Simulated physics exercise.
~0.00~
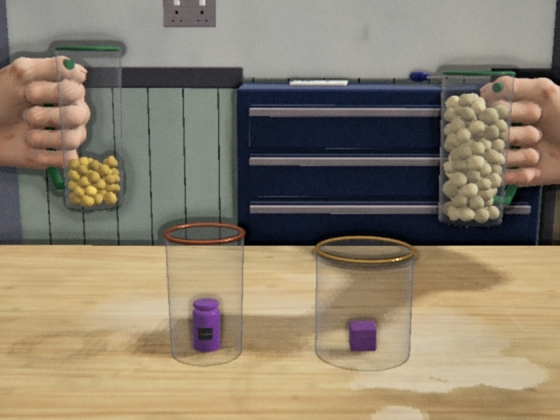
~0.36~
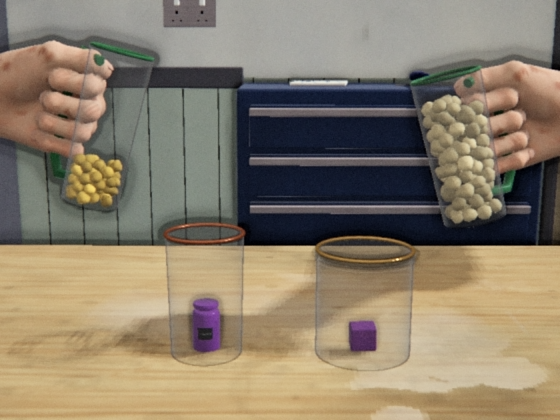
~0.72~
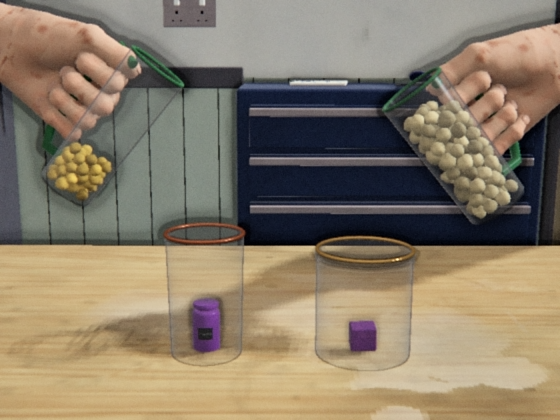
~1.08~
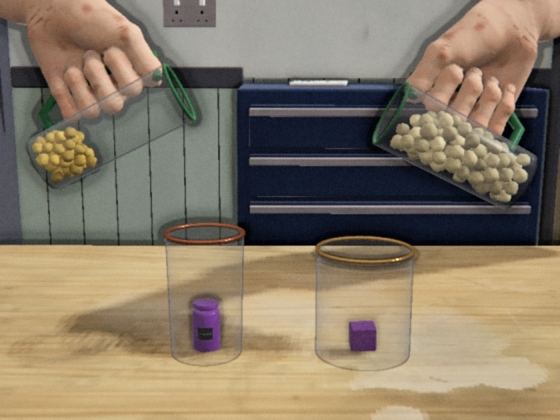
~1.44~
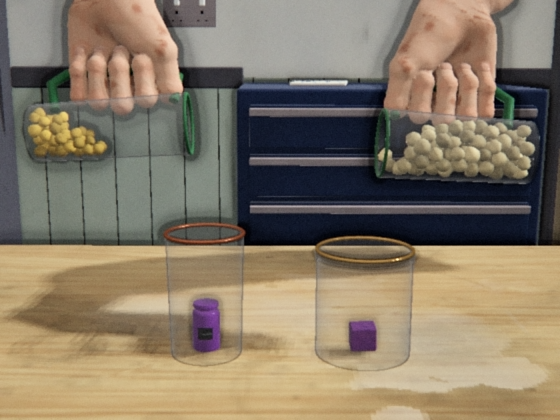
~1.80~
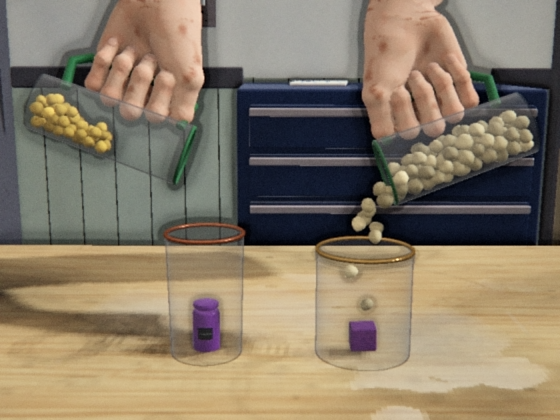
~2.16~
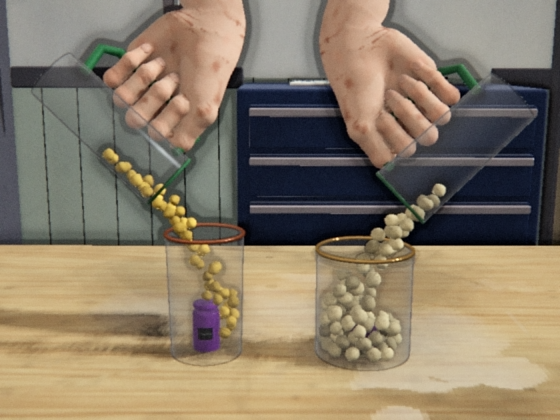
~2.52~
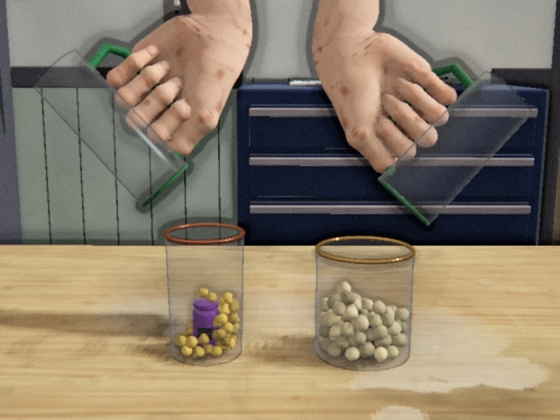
On a wooden table in front of a blue drawer cabinet, a purple bottle stands inside a red-rimmed glass on the left and a purple cube sits inside a wider, orange-rimmed jar on the right. Above them, two hands hold clear cups, the left with some yellow pieces and the right nearly full of pale ones. The hands tip both cups inward onto their sides. The pale pieces spill first, dropping around the cube, and then the yellow ones tumble in around the bottle. Both cups end upturned and empty, with the bottle still showing and the cube buried.
